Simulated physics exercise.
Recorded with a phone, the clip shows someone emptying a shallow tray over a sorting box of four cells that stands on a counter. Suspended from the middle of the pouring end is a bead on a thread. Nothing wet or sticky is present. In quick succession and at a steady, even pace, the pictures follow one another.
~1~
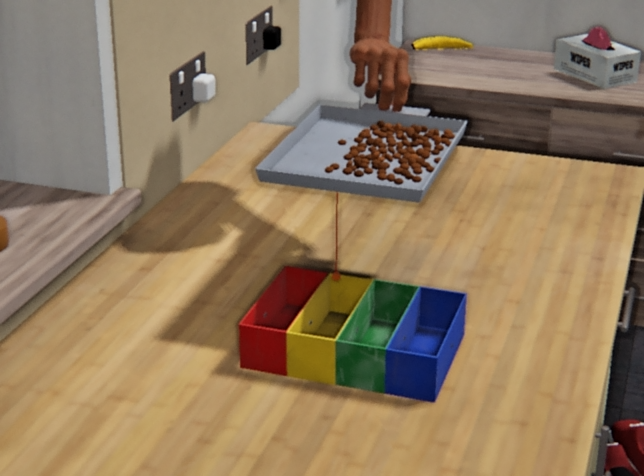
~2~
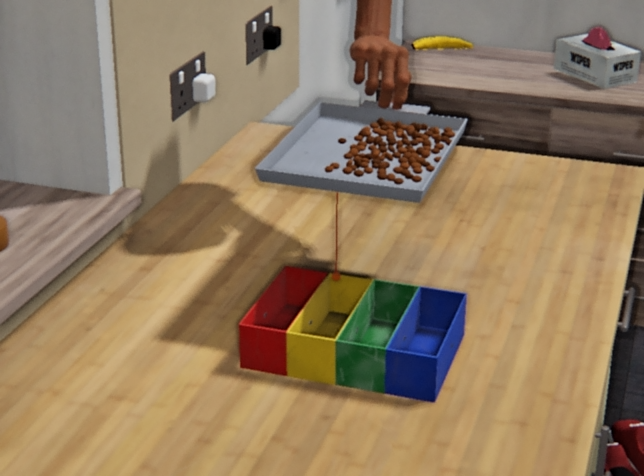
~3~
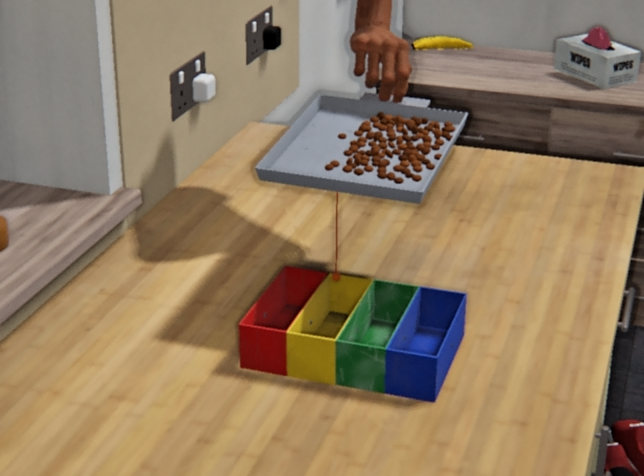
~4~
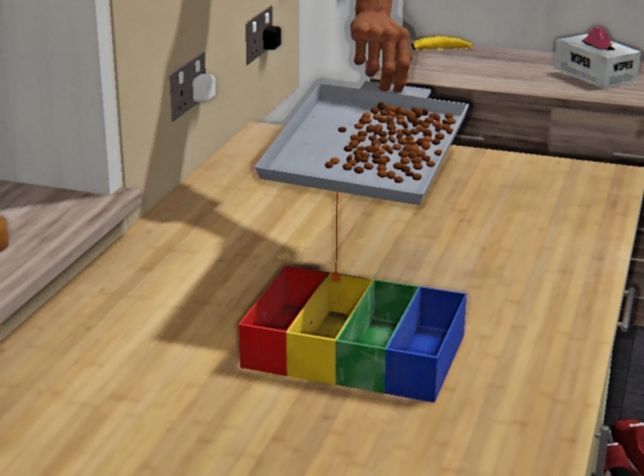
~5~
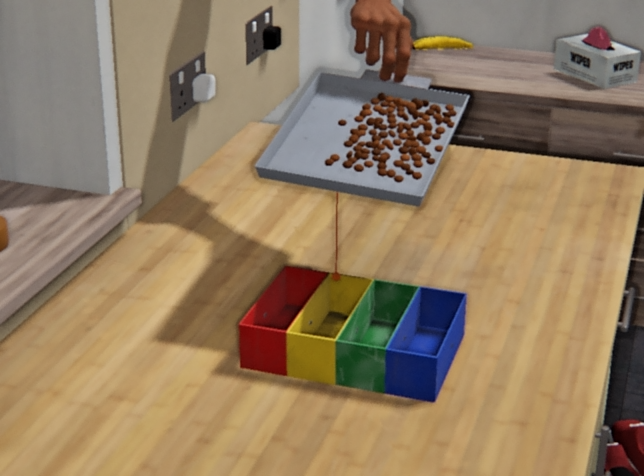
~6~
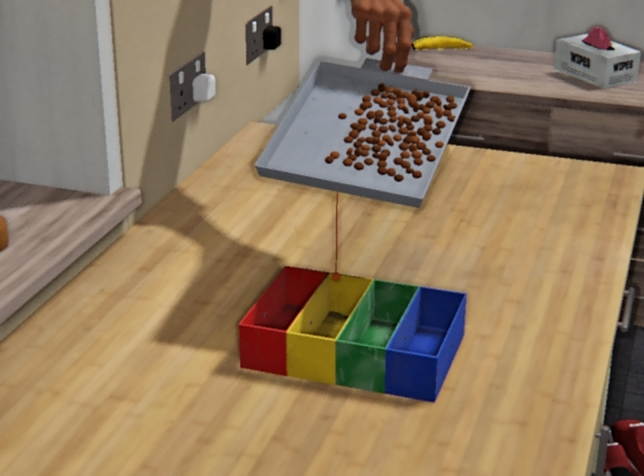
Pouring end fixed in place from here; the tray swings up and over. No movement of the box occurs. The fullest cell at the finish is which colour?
Colour: Green.
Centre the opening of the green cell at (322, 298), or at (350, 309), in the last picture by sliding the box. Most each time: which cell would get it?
Try 1 - the blue cell; try 2 - the cell in blue.
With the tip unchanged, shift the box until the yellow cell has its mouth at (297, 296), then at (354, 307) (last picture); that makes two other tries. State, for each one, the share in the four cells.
Near 80 and 100 percent respectively.
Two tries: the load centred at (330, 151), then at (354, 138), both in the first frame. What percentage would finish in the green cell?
First case: Some 40 %; second case: Some 50 %.
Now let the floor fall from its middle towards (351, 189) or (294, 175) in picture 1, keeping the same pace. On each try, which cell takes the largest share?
Case 1 goes to the green one, case 2 to that red cell.
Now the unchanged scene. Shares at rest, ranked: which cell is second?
Second place goes to the cell in blue.
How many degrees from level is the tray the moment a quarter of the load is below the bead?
It sits at roughly 80°.
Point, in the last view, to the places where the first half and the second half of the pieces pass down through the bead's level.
It passes near (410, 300) first and then near (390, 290).
Just after the last frame, tray tipped steeply; almost all on the tray; about a tenth falling or outside the box.
A moment on, tray tipped right over; roughly a third on the tray; roughly a quarter in the green cell; roughly a quarter in the blue cell; just a few in the yellow cell; about a tenth falling or outside the box.
Further on, tray tipped past a quarter turn; roughly half in the green cell; roughly a third in the blue cell; about a tenth in the yellow cell; just a few falling or outside the box.
When it is over, tray tipped past a quarter turn; roughly half in the green cell; roughly a third in the blue cell; about a tenth in the yellow cell; not one in the red cell; just a few outside the box.
